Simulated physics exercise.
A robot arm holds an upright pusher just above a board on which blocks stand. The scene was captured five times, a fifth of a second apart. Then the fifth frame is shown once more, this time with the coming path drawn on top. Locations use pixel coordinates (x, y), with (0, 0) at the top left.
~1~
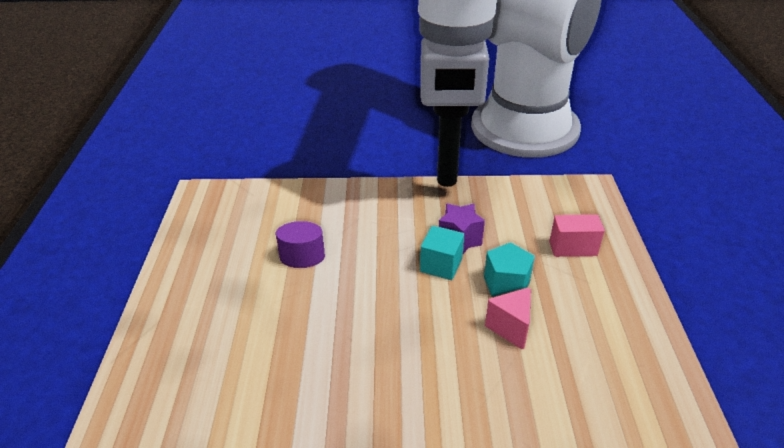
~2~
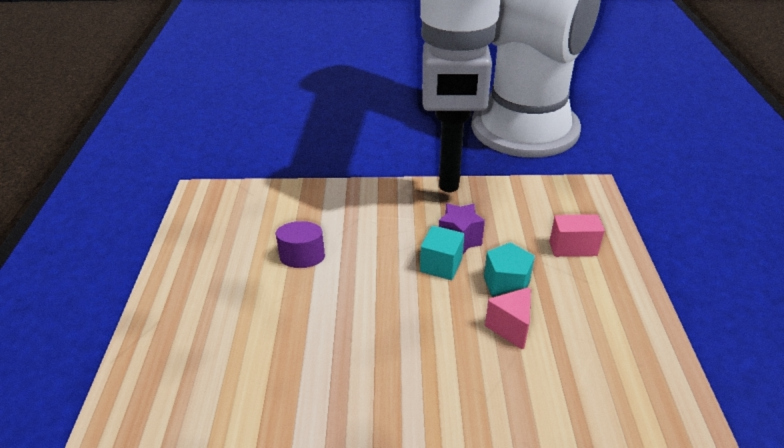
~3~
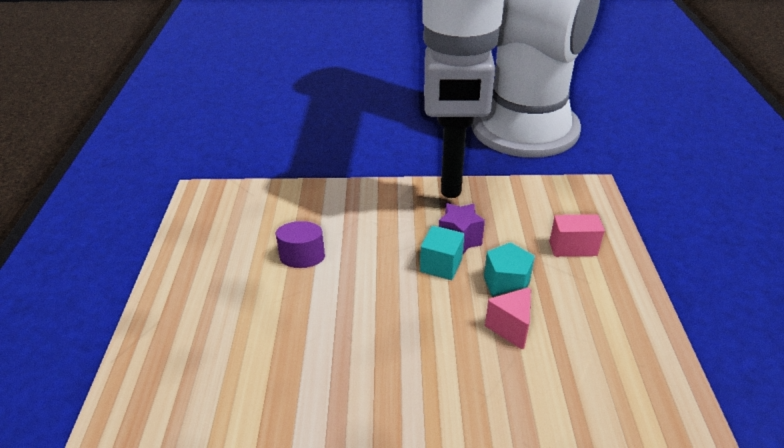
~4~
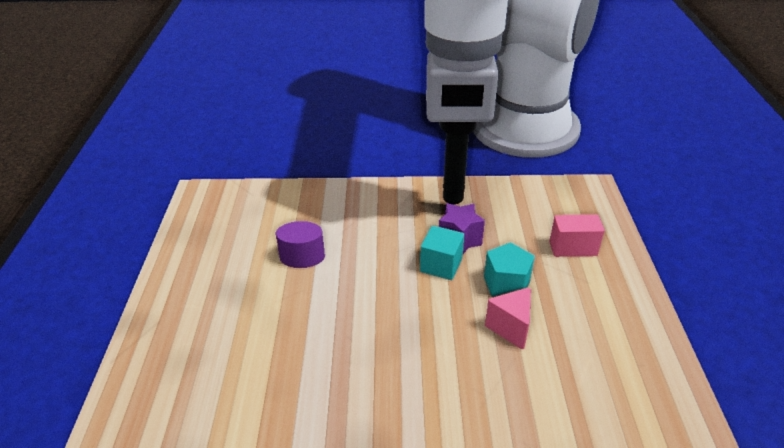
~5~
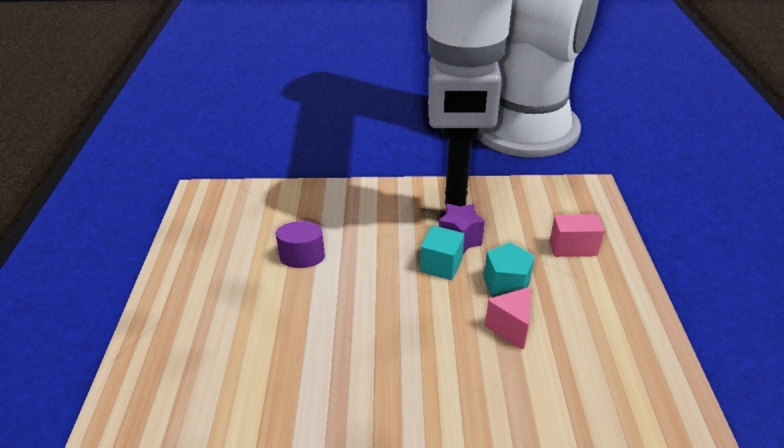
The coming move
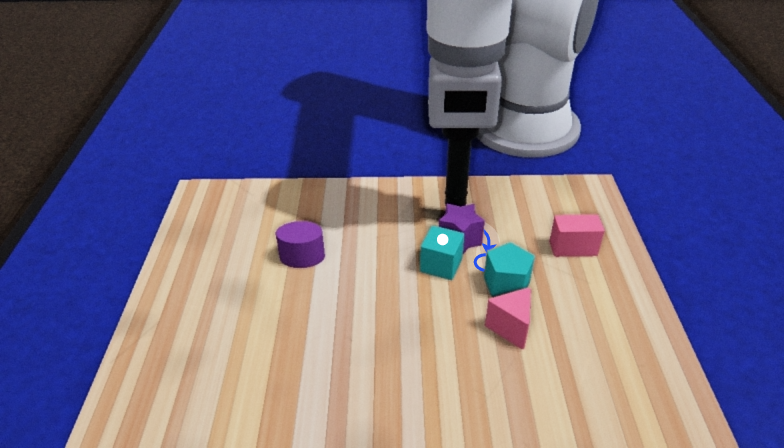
Robot arm slowly lowering its black pusher toward the purple star block on a striped wooden board, the coloured blocks staying still.
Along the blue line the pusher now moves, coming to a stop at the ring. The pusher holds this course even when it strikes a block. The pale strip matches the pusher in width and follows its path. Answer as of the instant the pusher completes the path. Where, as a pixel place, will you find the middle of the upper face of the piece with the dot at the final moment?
The spot you're after is about (426, 245) in the image.
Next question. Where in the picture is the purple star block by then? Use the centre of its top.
Close to (462, 233).
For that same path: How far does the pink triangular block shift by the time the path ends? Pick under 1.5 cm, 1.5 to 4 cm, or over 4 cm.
Displaced less than 1.5 cm.
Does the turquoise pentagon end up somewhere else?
Short answer: No.
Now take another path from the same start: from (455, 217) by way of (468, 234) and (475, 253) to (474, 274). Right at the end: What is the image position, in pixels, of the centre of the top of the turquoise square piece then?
I expect it at (419, 264).
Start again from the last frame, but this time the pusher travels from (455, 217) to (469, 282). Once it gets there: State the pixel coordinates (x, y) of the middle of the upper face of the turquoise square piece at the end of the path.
Roughly at (425, 286).
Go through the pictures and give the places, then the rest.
In the first frame, pusher tip (447, 182); block tops, turquoise square piece (443, 240); purple star block (462, 215); turquoise pentagon (511, 258); pink triangular block (516, 303).
In the second frame, pusher (449, 187); blocks unchanged.
In the third frame, pusher (451, 193); blocks unchanged.
In the fourth frame, pusher (453, 199); blocks unchanged.
In the fifth frame, pusher (455, 205); turquoise square piece (443, 240); purple star block (462, 215); turquoise pentagon (511, 258); pink triangular block (516, 303).
Path on the board, from (455, 217) by way of (478, 227) and (489, 243) to (487, 263); the dot is on the turquoise square piece.
The first path, step by step. Halfway along, pusher (488, 223); purple star block (470, 220), turned 50° clockwise.
At the end, pusher (488, 251); turquoise square piece (426, 245); purple star block (462, 233), turned 105° clockwise; turquoise pentagon in place; pink triangular block in place.
